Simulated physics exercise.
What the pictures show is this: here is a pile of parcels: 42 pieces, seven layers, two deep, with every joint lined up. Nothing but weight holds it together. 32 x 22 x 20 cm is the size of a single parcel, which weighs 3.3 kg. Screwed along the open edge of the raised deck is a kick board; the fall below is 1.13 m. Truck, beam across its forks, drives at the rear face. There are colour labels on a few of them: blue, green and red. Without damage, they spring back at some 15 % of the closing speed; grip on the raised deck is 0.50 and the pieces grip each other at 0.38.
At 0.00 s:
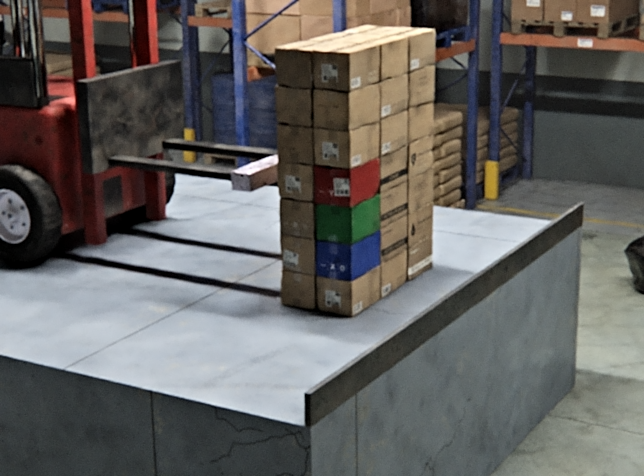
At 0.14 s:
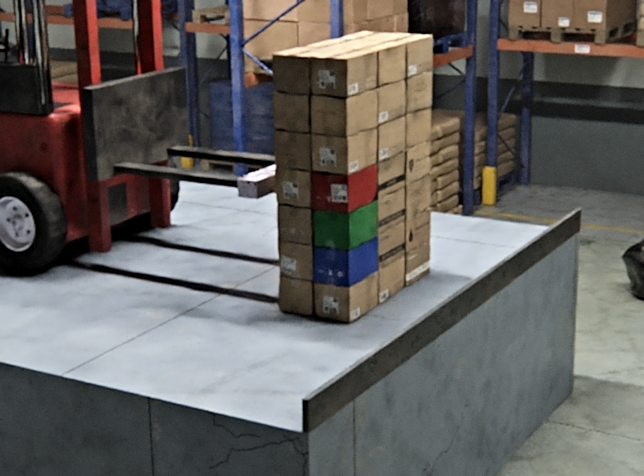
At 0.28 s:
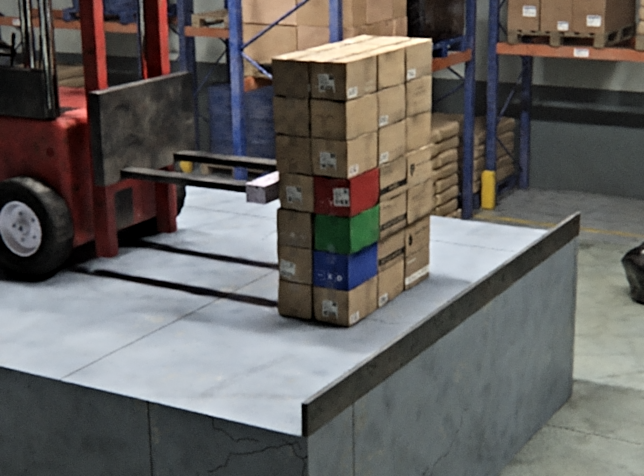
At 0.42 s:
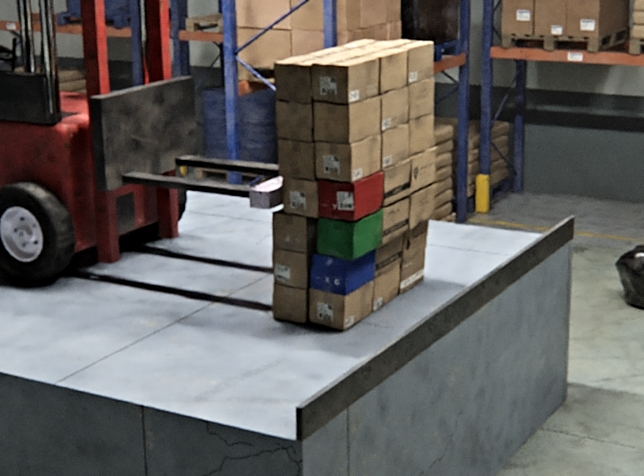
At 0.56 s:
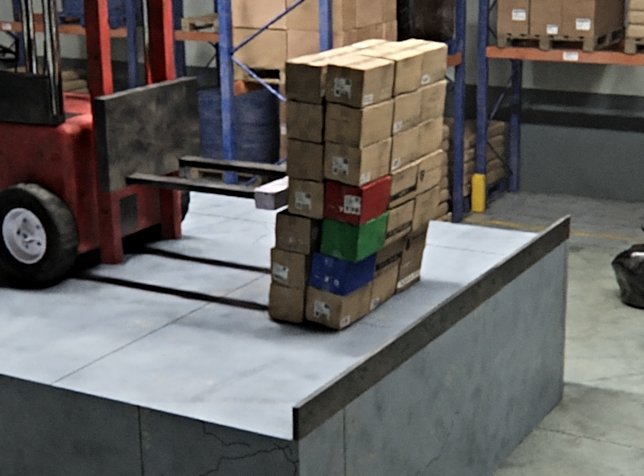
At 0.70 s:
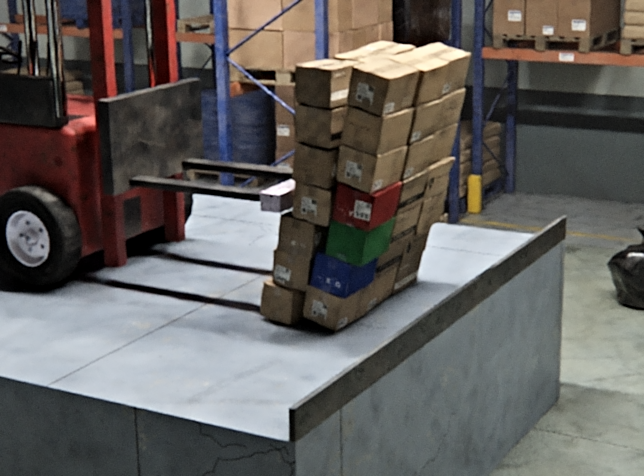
A forklift pushes a beam into a tall stack of boxes, which leans right.
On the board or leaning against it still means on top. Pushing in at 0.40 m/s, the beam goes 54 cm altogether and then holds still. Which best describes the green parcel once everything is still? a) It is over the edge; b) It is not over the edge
The answer is a.
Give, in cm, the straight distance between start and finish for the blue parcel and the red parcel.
Net shift, middle to middle: Blue 50 cm, red 210 cm.
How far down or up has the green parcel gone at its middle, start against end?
Roughly 150 centimetres lower.
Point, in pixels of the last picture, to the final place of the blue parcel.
Near pixel (404, 314).
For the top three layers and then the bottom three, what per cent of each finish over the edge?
100% and 20%.
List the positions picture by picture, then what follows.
In the first frame (we follow the side turned to the camera), beam (242, 182) 9 cm from the stack; green parcel (334, 224); red parcel (332, 187); blue parcel (334, 261); no piece has moved.
The second frame shows beam (249, 189) 32 mm from the stack; green parcel (331, 230).
The third frame shows beam (257, 194) 24 mm in; green parcel (332, 234); red parcel (332, 197) displaced 17 mm; 5 stirred so far.
The fourth frame shows beam (261, 200) 8 cm in; green parcel (335, 239) tipped 4°; red parcel (336, 200) displaced 7 cm; steepest lean 4°, the parcel at (390, 254); 33 stirred so far.
The fifth frame shows beam (266, 201) 14 cm in; green parcel (340, 240) tipped 7°; red parcel (343, 203) tipped 7°; steepest lean 8°, the parcel at (390, 254); 40 stirred so far.
The sixth frame shows beam (271, 203) 19 cm in; green parcel (345, 243) tipped 12°; red parcel (353, 208) tipped 12°; blue parcel (330, 275) tipped 12°; steepest lean 15°, the parcel at (427, 122); 41 stirred so far.
Around 0.88 s, none of the 42 parcels over the edge, 41 disturbed; green parcel tipped 23°; red parcel tipped 23°.
Around 1.14 s, none of the 42 parcels over the edge, 42 disturbed; green parcel tipped 50°, 15 cm lower; blue parcel tipped 50°.
Around 1.48 s, 13 of the 42 parcels over the edge; green parcel on its side; red parcel on its side.
Around 2.00 s, 24 of the 42 parcels over the edge; green parcel on its side; red parcel upside down.
Finally (2.4 s), 25 of the 42 parcels over the edge; green parcel on its side; red parcel upside down; blue parcel on its side.
